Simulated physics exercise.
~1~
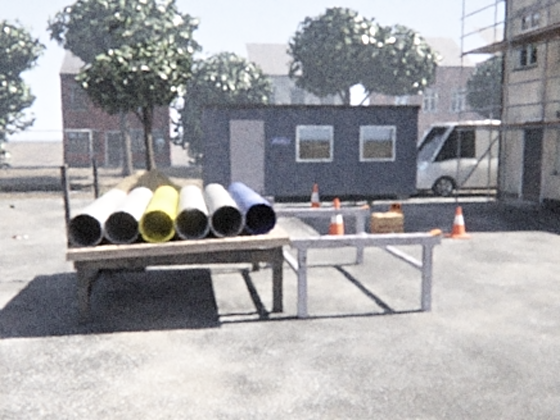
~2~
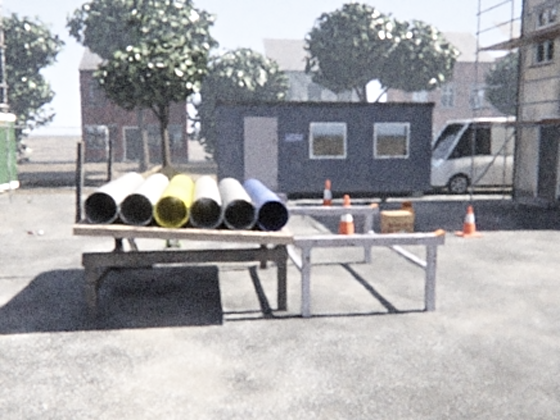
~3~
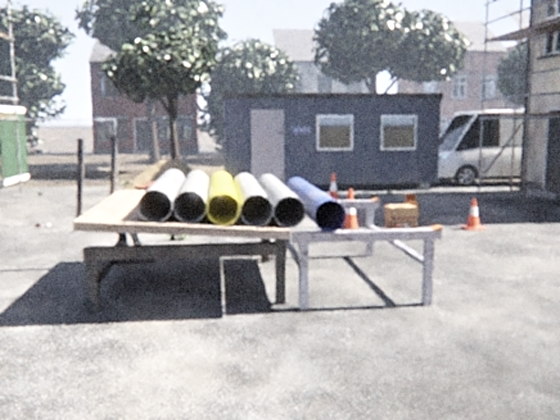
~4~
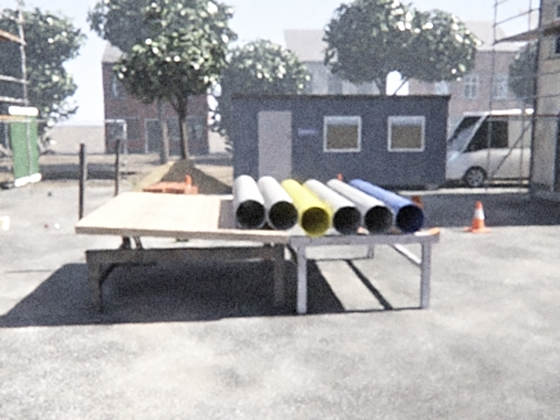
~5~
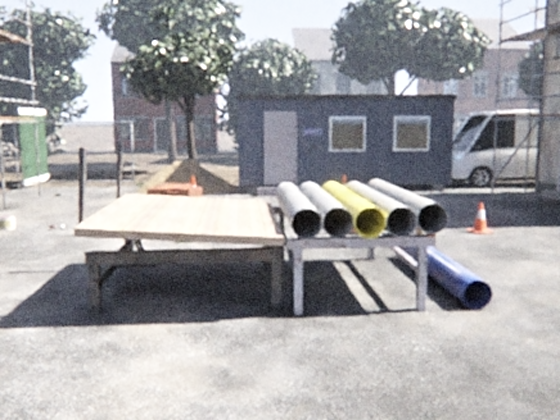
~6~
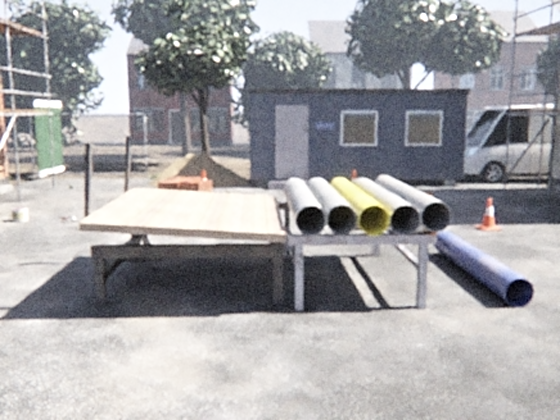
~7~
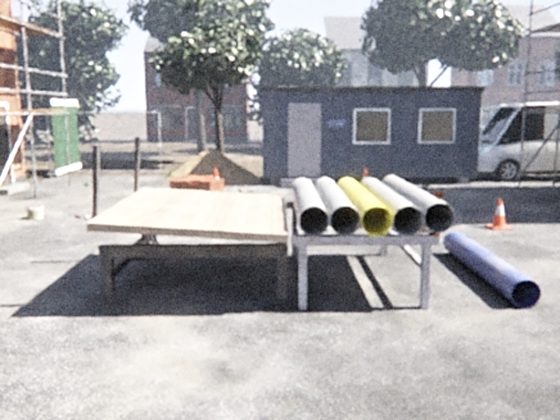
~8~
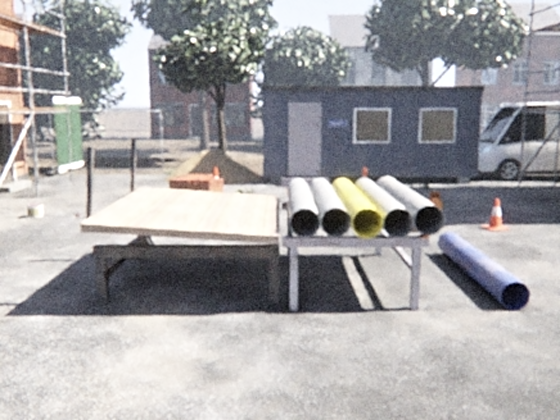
Six pipes roll right from a tilting deck onto a rack, and the blue one drops to the ground.
